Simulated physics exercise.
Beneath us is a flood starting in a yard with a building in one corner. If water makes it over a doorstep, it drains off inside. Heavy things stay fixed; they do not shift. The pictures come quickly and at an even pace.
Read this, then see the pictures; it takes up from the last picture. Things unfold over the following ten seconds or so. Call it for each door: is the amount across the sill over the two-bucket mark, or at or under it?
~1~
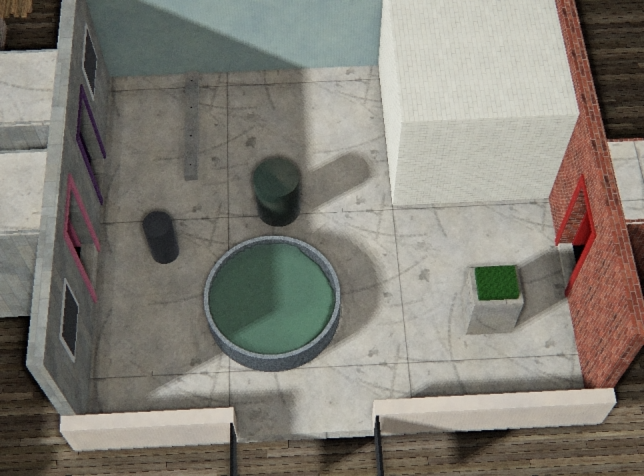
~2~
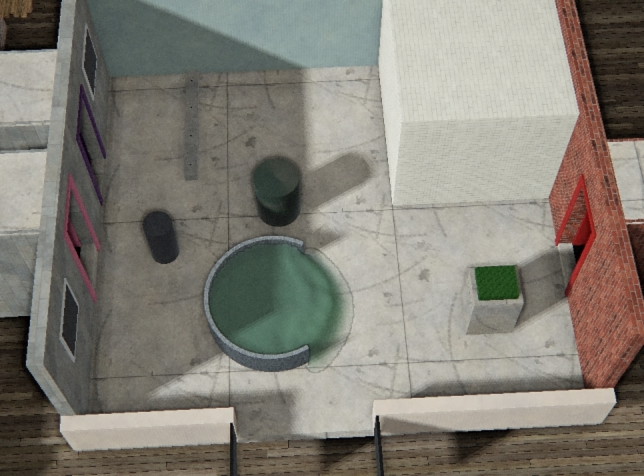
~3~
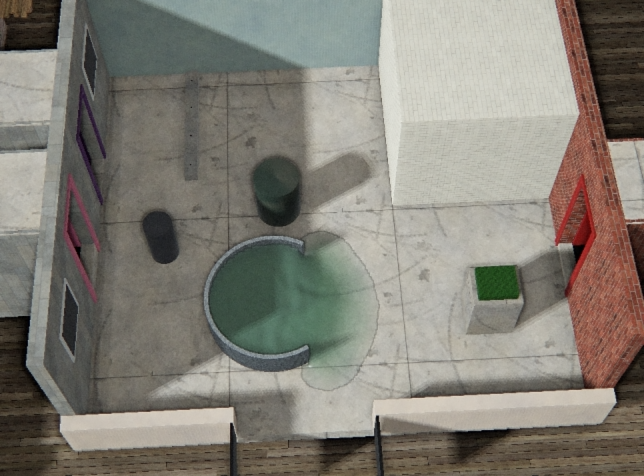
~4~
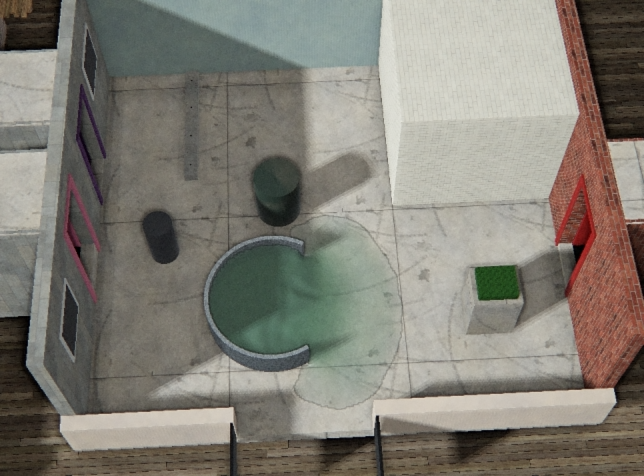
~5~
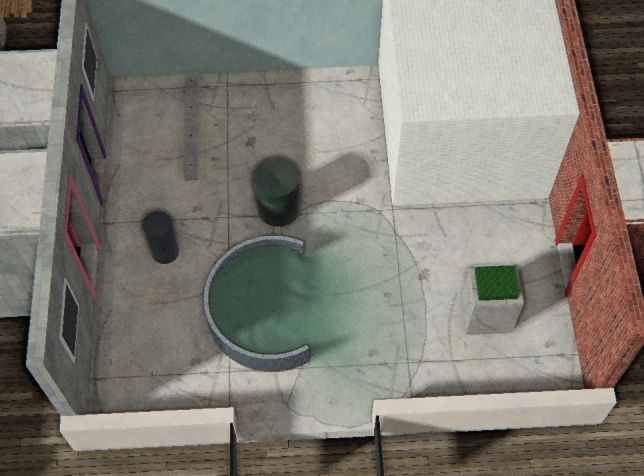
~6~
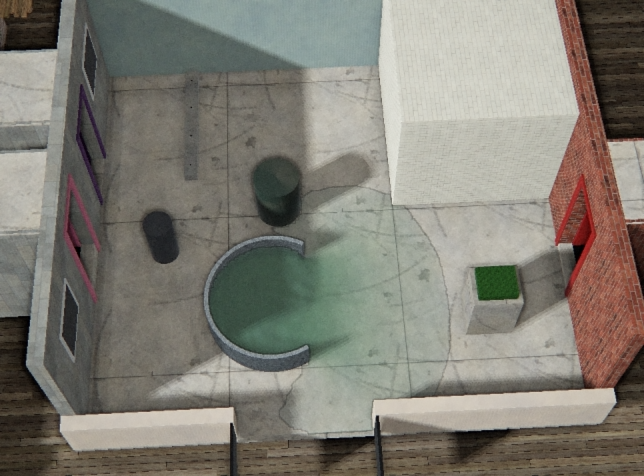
My call: The red door over the mark, the purple door at or under the mark, the pink door at or under the mark.
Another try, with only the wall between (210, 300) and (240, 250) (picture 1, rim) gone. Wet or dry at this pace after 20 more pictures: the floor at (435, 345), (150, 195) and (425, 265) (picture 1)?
Taking each in turn, they come out kept dry, watered, kept dry.
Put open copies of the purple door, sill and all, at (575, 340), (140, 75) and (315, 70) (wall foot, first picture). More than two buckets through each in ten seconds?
Well, the first one overshoots, the next doesn't reach it, and the last doesn't reach it.
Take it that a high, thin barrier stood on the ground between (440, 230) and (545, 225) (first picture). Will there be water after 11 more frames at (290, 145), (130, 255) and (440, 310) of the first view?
Reading them off in sequence: Spared, spared, swamped.
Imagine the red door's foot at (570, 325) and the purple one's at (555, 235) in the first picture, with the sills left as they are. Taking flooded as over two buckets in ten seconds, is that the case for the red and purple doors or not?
Result: Red remains beneath it, purple goes past the limit.
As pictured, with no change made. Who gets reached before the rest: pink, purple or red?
The door marked red.
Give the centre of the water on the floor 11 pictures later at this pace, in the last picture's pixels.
About (389, 299) in the last view.
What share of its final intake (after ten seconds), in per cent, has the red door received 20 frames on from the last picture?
It works out at roughly 30 percent of the ten-second total.
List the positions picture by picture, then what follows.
Still water in the pool at (272, 297), in the first frame.
Water pours out at (336, 302) and has run to (310, 367), in the second frame.
The front is at (322, 383), out from the gap at (336, 304), in the third frame.
The front is at (337, 403), out from the gap at (336, 304), in the fourth frame.
The front is at a hidden place, out from the gap at (336, 304), in the fifth frame.
Water pours out at (336, 305) and has run to (377, 196), in the sixth frame.
A moment on, water covers 30 % of the floor; the red door not reached, the purple door not reached, the pink door not reached.
Next, water covers 35 % of the floor; the red door wet at the sill, nothing in, the purple door not reached, the pink door not reached.
Then, water covers 40 % of the floor; the red door over two buckets in, the purple door not reached, the pink door not reached.
Later, water covers 45 % of the floor; the red door over two buckets in, the purple door not reached, the pink door not reached.
In the end, water covers 65 % of the floor; the red door far over two buckets in, the purple door not reached, the pink door not reached.
